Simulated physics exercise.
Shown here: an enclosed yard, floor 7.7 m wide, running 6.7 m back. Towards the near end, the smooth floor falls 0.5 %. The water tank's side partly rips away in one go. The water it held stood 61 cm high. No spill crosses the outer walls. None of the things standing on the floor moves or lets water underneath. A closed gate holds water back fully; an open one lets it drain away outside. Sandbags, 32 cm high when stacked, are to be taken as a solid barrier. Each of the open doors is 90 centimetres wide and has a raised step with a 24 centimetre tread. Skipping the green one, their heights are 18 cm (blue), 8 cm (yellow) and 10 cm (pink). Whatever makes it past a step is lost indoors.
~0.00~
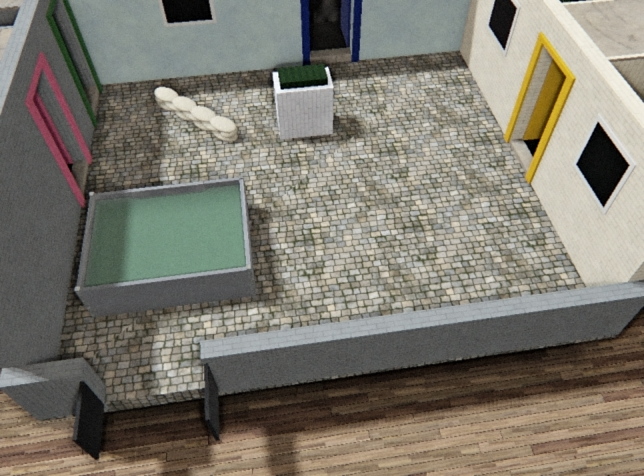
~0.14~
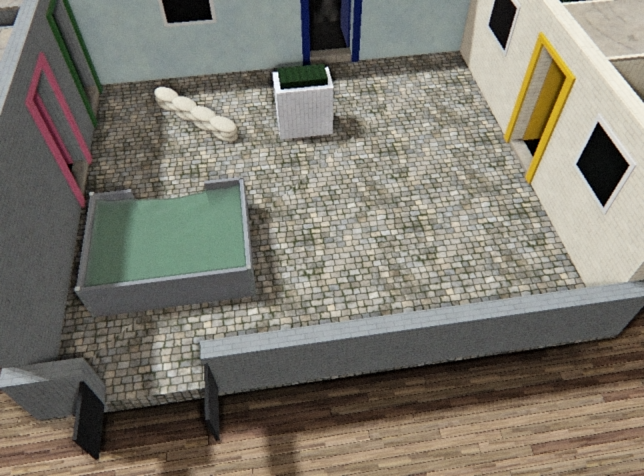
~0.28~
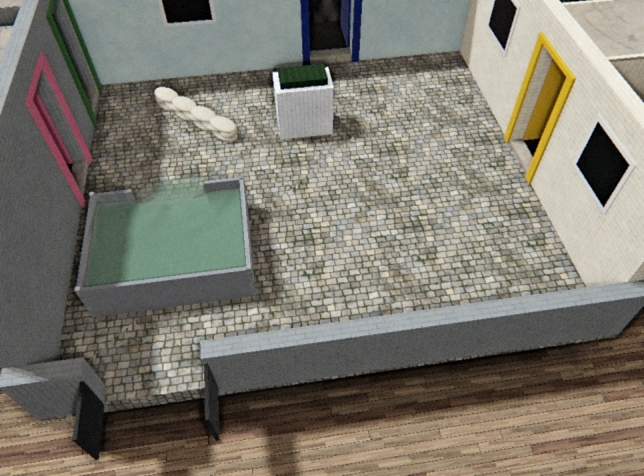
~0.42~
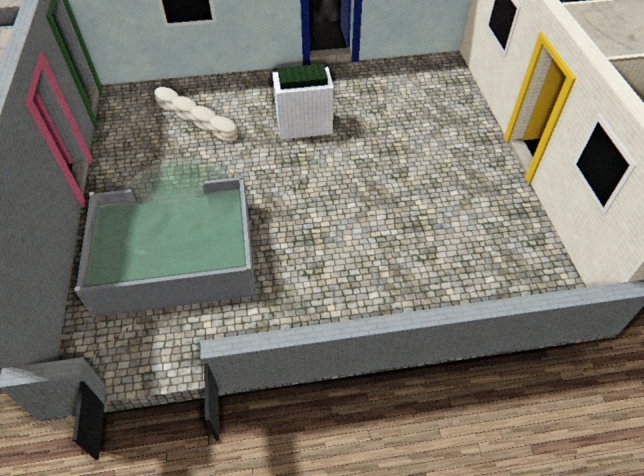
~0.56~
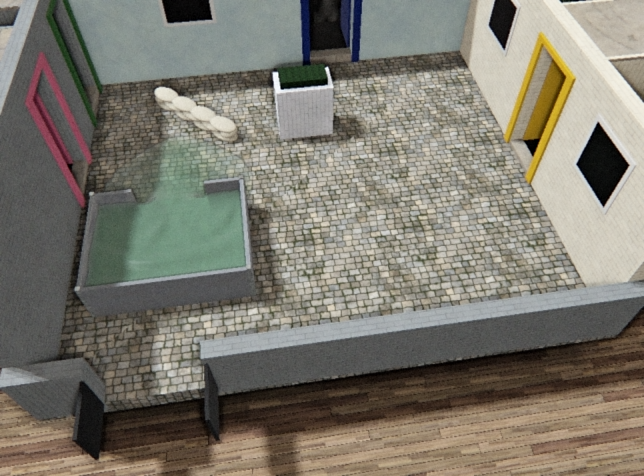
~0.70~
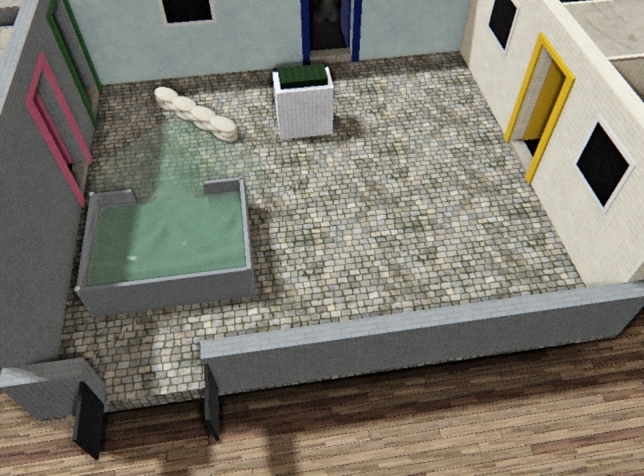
In a stone-paved yard enclosed by walls with coloured doorways, a low grey tank sits full of still green water. Part of its far side suddenly breaks away, and water pours through the gap, spreading in a thin, widening sheet across the paving as far as the pale, lumpy object behind.
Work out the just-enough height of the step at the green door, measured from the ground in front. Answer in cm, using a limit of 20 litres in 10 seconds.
It works out at roughly 29 cm.
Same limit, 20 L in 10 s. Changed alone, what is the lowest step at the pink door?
Pink door, minimum about 8.0 cm.
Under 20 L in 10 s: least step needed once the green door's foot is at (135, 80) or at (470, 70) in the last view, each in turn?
About 27 and 7.5 cm.
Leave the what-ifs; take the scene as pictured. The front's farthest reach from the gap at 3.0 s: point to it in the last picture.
Pixel close to (333, 63).
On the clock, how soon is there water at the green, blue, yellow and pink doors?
Green = 1.4 s, blue = 2.8 s, yellow = 5.5 s, pink = 0.8 s.
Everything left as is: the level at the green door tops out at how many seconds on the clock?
Roughly at 2.4 s.
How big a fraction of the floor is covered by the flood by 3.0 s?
Some 30 in a hundred.
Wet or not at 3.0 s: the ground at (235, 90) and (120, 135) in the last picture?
Taking them in turn, they come out submerged and submerged.
After 1.4 s water covers 15 % of the floor, deepest (32 cm) near (209, 138); it has not reached the green door.
After 3.0 s water covers 30 % of the floor, deepest (35 cm) near (101, 91); 32 cm at the green door, 50 litres in over its 20 cm step.
After 10.0 s water covers 85 % of the floor, deepest (12 cm) near (54, 392); 9 cm at the green door, 81 litres in over its 20 cm step.
At the green door as built, the water arrived by 1.5 s and peaked near 35 cm at 2.4 s.
Run again over the same 10 s with other heights there, 50 litres in over 23.5 cm, 11 litres over 32 cm. The limit of 20 litres is kept from about 29 cm up.
